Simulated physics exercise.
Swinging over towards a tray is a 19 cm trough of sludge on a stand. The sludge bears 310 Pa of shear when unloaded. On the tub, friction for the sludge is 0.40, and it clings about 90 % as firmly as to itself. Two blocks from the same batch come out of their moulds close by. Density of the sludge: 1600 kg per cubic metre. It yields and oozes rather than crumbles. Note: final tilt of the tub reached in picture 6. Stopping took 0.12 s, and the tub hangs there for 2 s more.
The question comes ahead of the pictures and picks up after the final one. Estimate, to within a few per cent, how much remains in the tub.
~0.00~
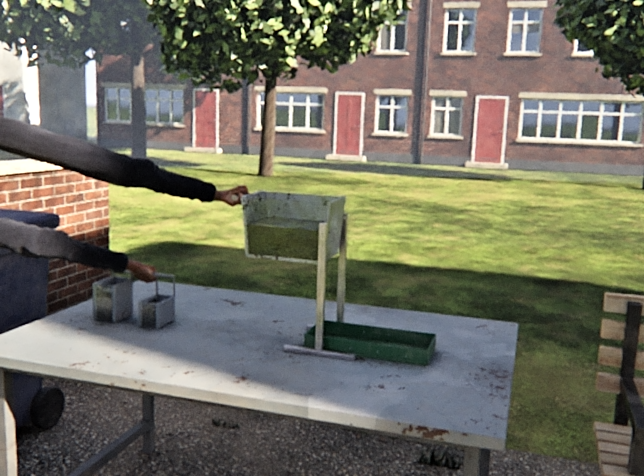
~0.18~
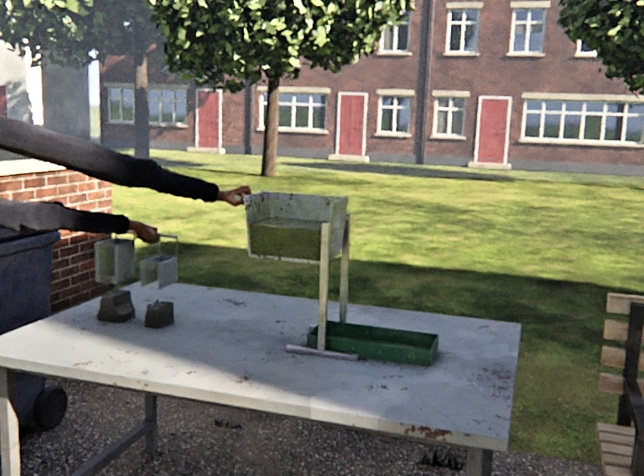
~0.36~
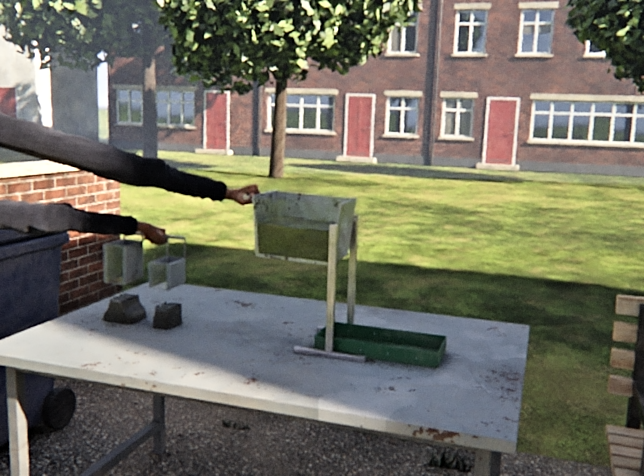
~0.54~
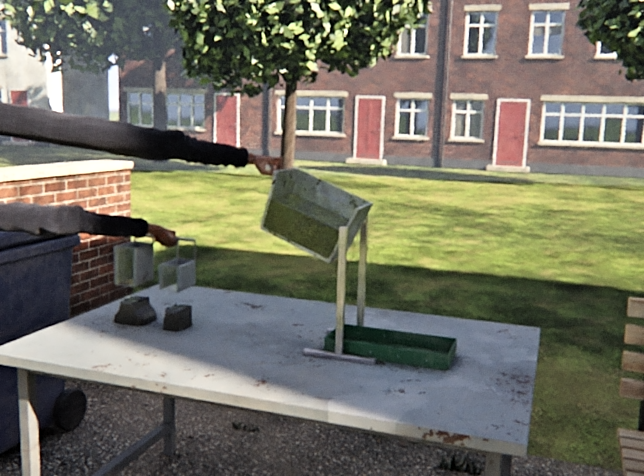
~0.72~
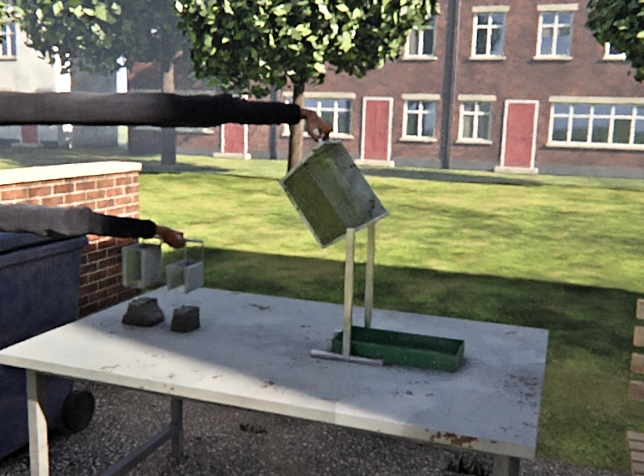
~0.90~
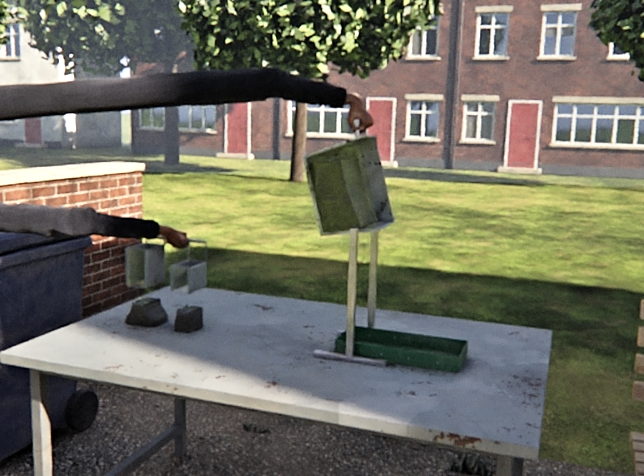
Roughly 65 per cent remains in the tub.
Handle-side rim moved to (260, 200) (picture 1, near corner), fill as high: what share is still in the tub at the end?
95 %.
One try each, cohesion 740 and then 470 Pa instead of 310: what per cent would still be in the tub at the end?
Going in order, it's 100 % and then 90 %.
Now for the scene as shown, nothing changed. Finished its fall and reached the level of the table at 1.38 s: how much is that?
Near 0 per cent has got down by that time.
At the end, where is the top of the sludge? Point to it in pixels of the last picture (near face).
Peak location: Approx. (326, 199).
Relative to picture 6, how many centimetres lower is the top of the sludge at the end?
About 13 cm.
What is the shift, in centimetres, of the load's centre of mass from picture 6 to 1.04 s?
The shift is near 5 cm.
After 1.04 s, the tub is at 74 degrees and holds 98 %.
After 1.21 s, the tub is at 74 degrees and holds 75 %.
After 1.38 s, the tub is at 74 degrees and holds 65 %.
After 1.55 s, the tub is at 74 degrees and holds 65 %.
After 2.90 s, the tub is at 74 degrees and holds 65 %.
